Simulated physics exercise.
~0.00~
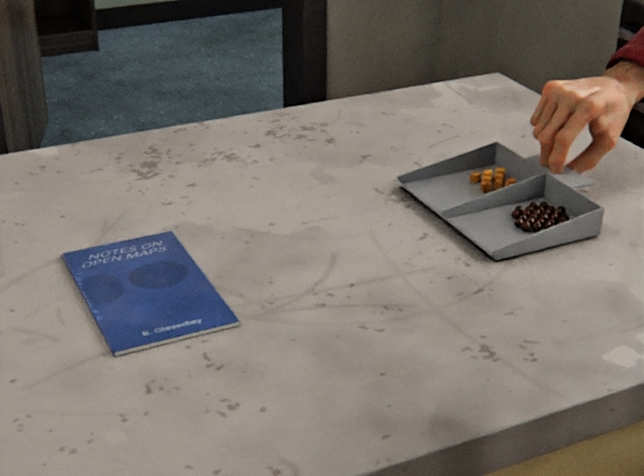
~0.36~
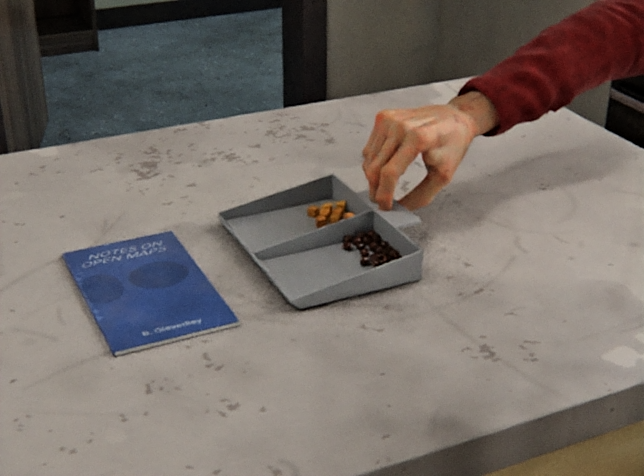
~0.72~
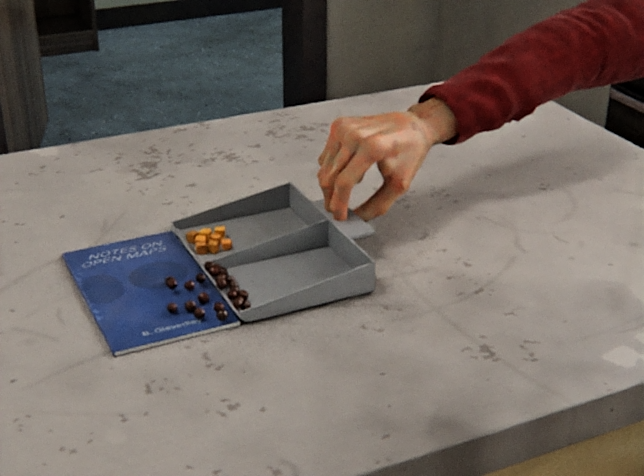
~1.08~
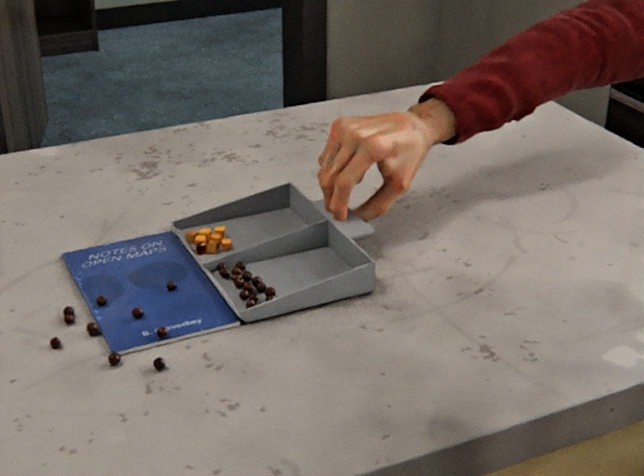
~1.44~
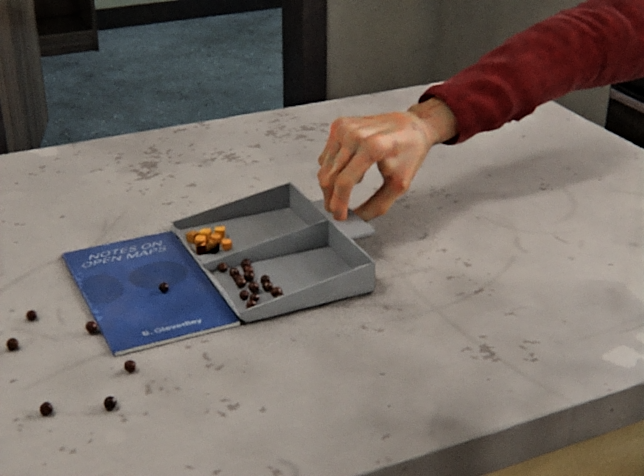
On a mottled grey counter, a hand in a red sleeve slid a grey two-part tray left until it stopped against a thin blue book, and some dark beads spilled over the book and rolled left while the orange pieces stayed inside.
